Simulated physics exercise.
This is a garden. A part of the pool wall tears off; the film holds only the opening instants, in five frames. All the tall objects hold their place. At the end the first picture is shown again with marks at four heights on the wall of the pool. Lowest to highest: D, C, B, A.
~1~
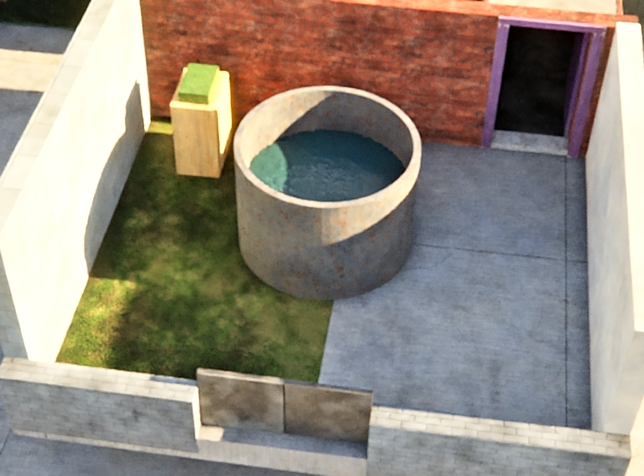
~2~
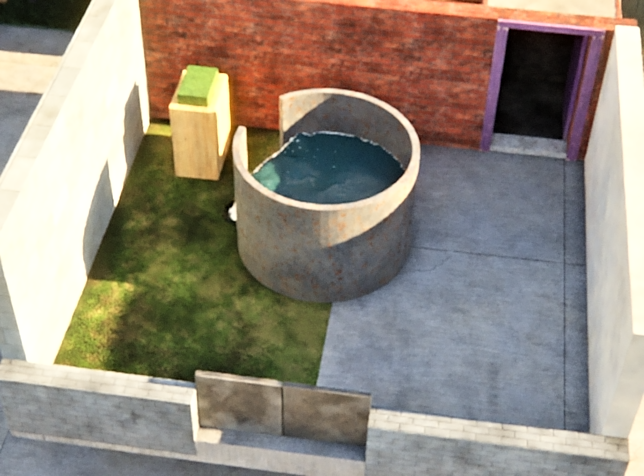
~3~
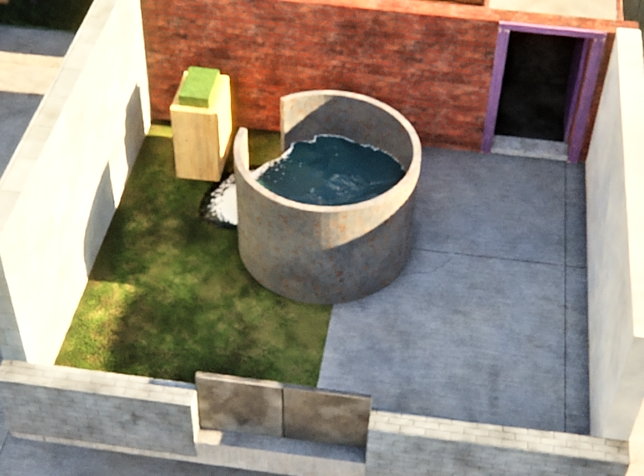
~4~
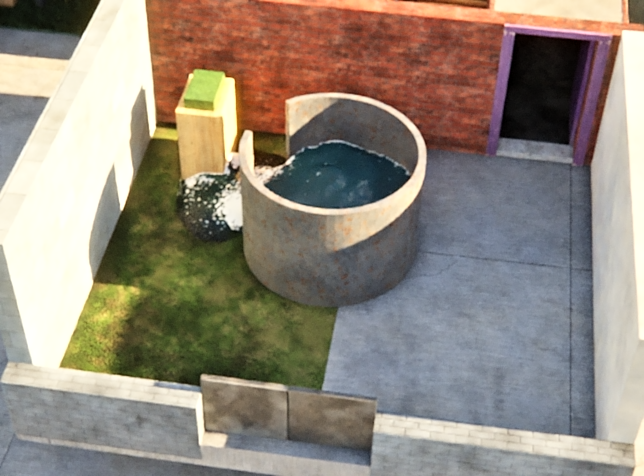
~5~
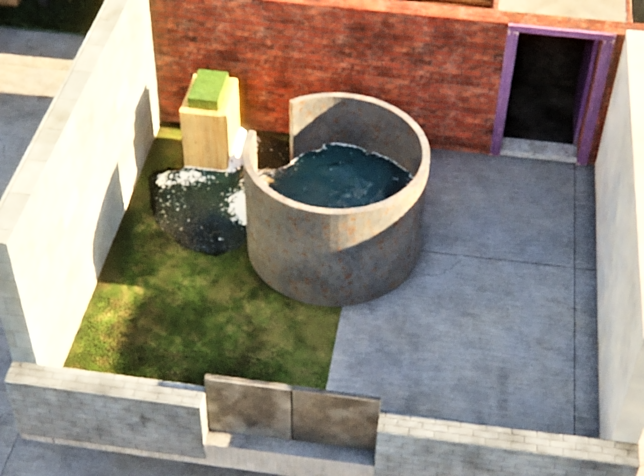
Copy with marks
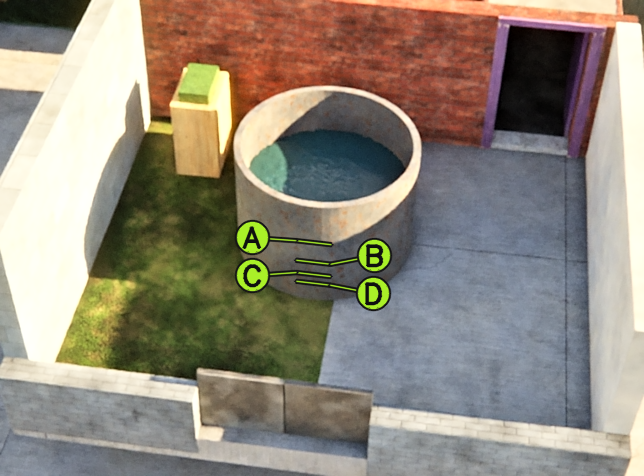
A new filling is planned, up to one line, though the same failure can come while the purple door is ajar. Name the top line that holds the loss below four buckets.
That is mark A.
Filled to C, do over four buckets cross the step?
No.
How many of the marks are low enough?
All of them.
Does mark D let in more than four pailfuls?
No, not at all.
In lime, A at (313, 242); B at (313, 262); C at (313, 274); D at (313, 283); from the bottom up D, C, B, A.
If A is chosen, a splash gets over, under a bucket.
If B is chosen, nothing gets over.
If C is chosen, nothing gets over.
If D is chosen, nothing gets over.
